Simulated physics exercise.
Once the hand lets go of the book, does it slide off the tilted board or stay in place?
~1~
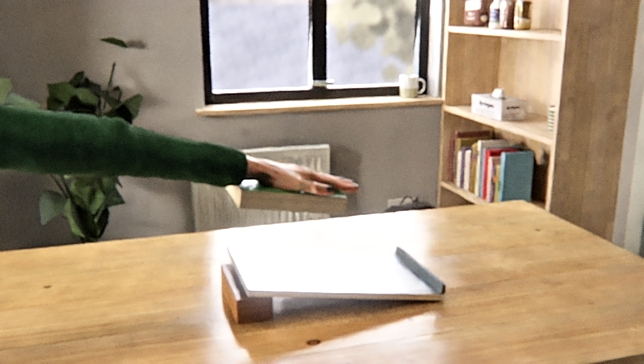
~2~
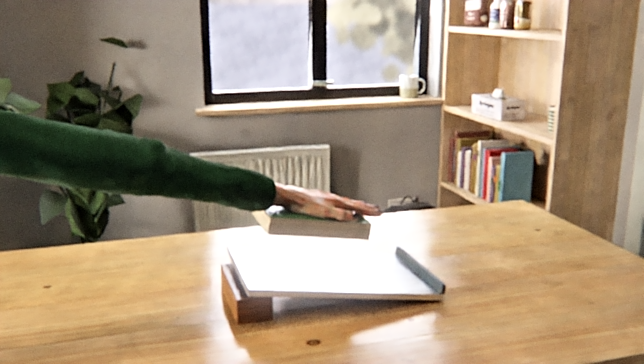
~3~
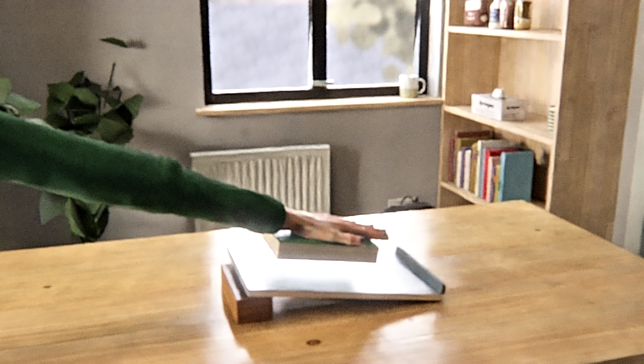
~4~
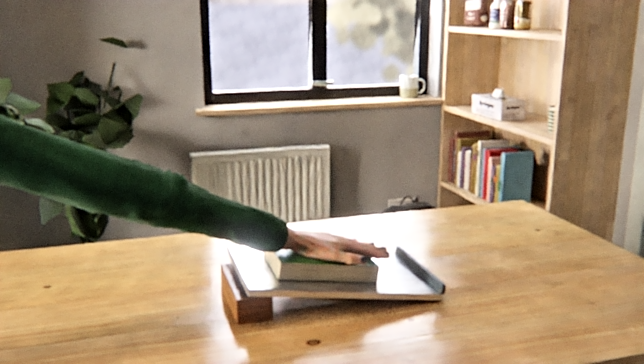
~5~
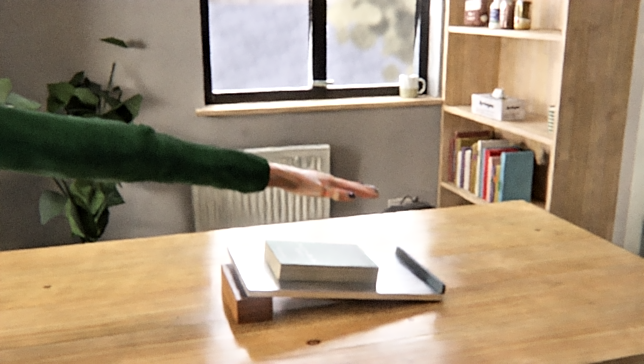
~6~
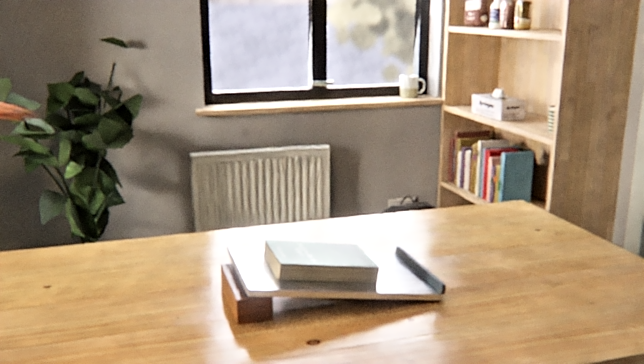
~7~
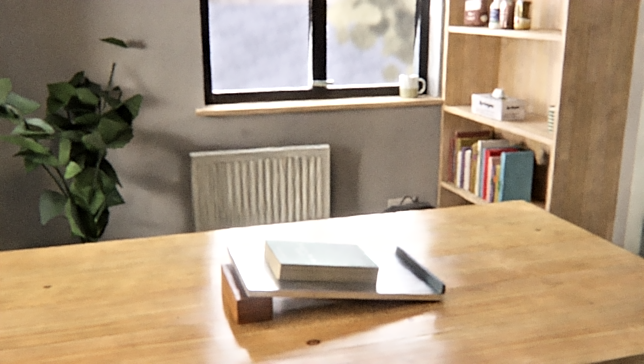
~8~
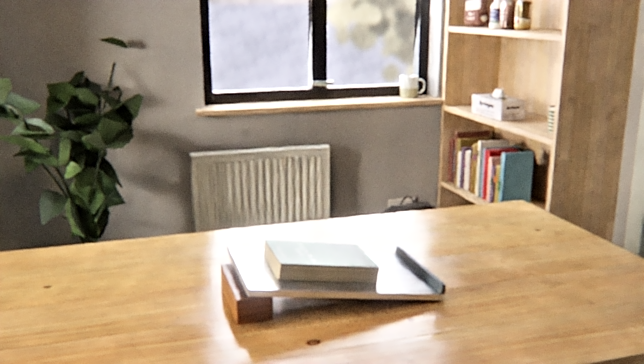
The book stays in place on the tilted board after the hand lets go and draws back.
A book is lowered by hand onto a tilted board and stays there once released.
